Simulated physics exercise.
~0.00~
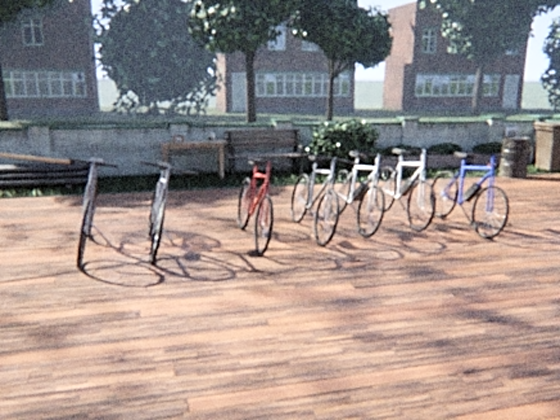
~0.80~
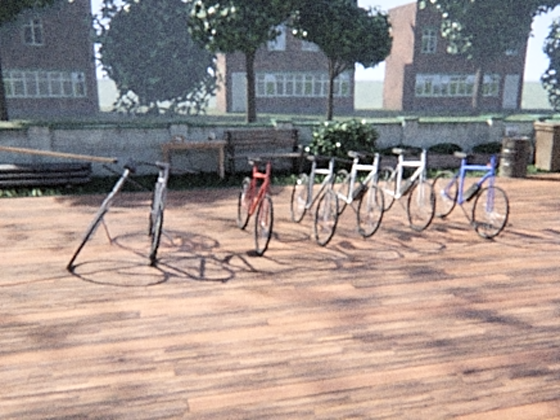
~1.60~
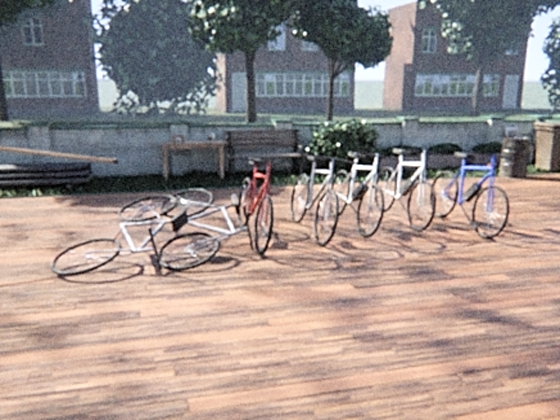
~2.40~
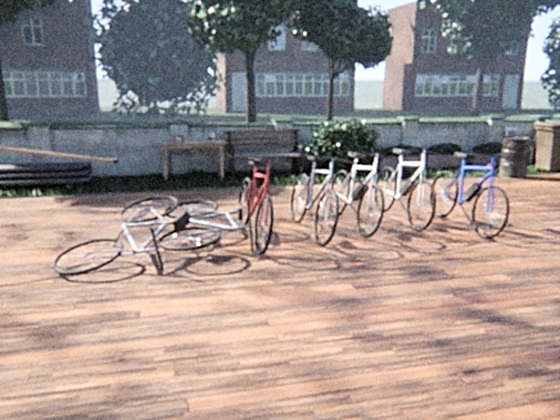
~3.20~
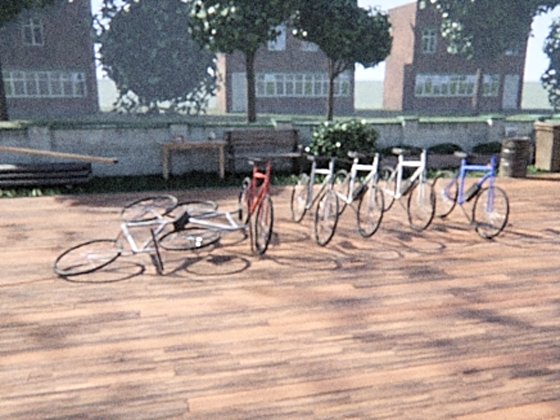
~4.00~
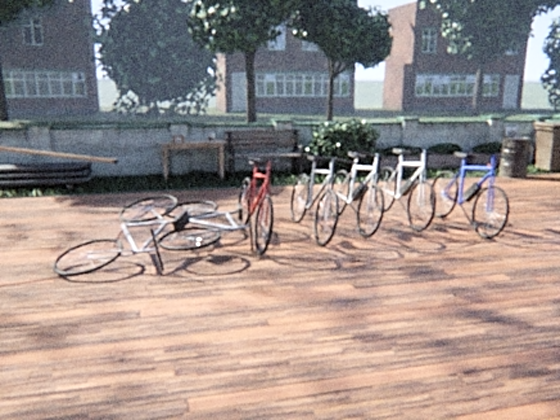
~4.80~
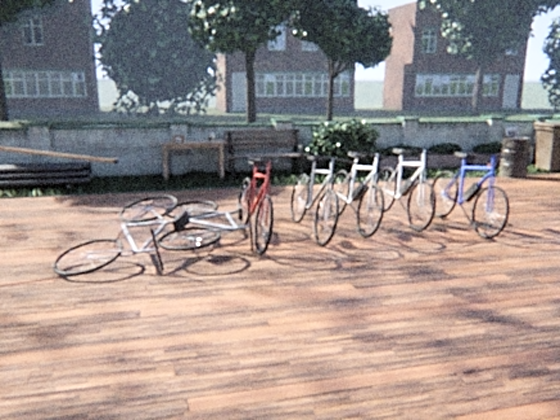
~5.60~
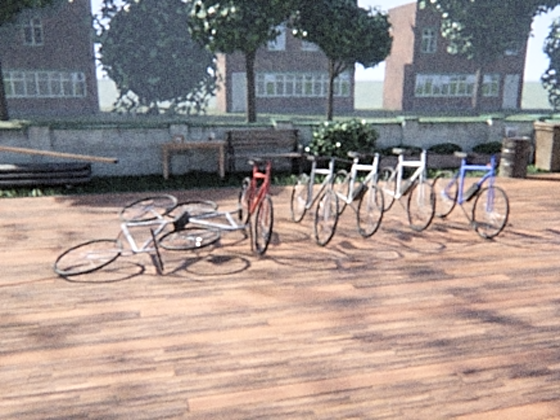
Two bicycles at the left topple rightward and lie beside the red bicycle, which stays upright.
